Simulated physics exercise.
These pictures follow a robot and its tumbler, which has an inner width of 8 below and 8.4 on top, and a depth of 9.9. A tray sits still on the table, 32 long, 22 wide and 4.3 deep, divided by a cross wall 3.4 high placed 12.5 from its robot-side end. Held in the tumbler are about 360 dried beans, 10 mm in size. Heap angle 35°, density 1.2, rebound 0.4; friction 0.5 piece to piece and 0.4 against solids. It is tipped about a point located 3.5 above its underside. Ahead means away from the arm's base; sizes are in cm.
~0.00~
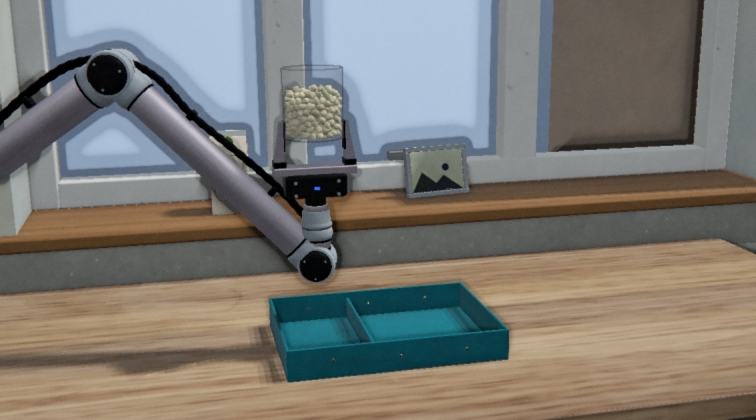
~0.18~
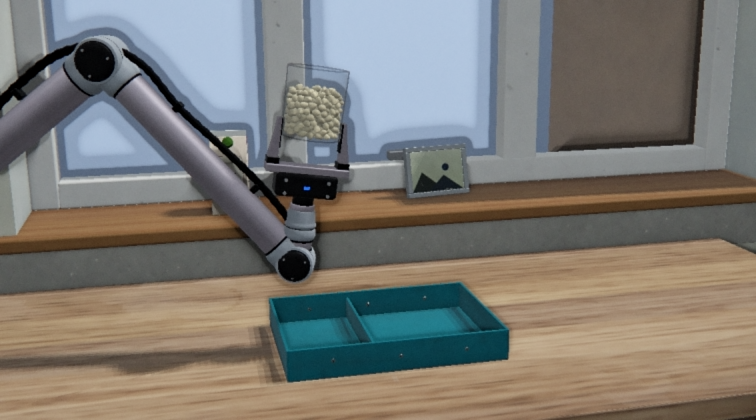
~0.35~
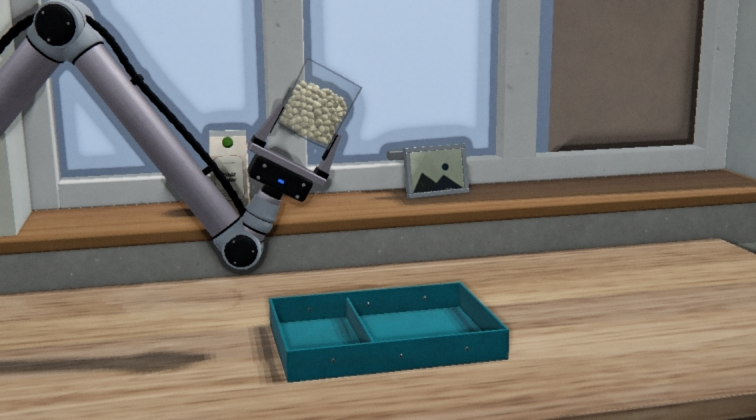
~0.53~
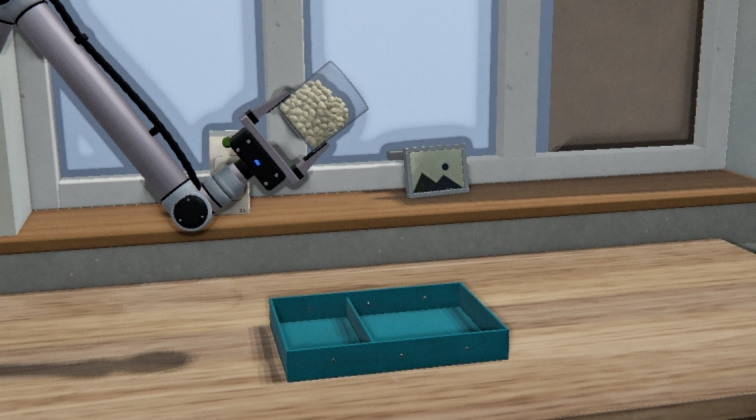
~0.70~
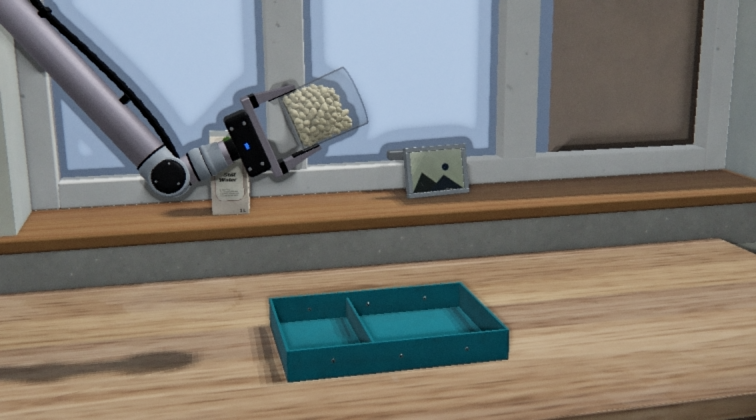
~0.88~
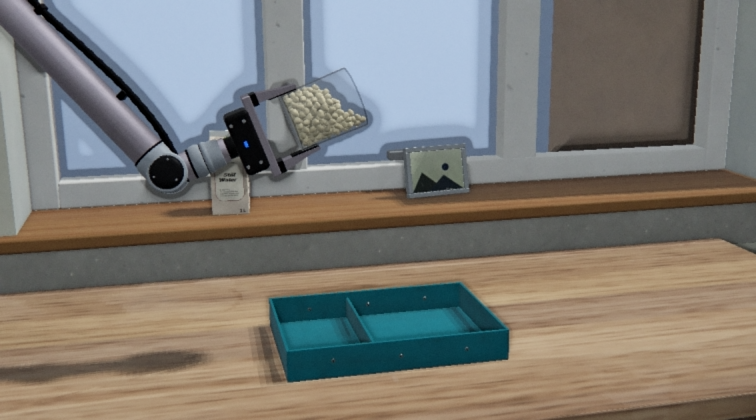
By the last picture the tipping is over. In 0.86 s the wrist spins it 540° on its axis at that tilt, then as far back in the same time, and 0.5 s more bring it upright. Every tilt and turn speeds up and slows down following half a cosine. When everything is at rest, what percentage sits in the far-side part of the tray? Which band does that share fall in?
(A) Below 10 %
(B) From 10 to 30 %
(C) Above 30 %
(A) Below 10 %.
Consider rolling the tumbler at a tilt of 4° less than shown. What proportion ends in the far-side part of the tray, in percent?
0 %.
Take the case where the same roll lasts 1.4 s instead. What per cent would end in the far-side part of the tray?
Then roughly 15 per cent.
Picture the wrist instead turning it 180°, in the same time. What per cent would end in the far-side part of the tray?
It would be near 5 per cent.
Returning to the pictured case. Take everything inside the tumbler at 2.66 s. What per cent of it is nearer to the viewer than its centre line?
My guess would be around 55 per cent.
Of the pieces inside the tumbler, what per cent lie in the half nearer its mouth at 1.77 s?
35 %.
By 1.77 s, tipped 70°, highest piece 39 above the table; 358 in the tumbler, 3 in the far-side part, 1 in flight or on a rim.
By 2.66 s, tipped 68°, highest piece 39 above the table; 350 in the tumbler, 11 in the far-side part, 1 in flight or on a rim.
By 3.30 s, upright, highest piece 42 above the table; 350 in the tumbler, 12 in the far-side part.
By 4.00 s, upright, highest piece 42 above the table; 350 in the tumbler, 12 in the far-side part.
Final count, 350 in the tumbler, 12 in the far-side part. That is 3 % in the far-side part of the tray.
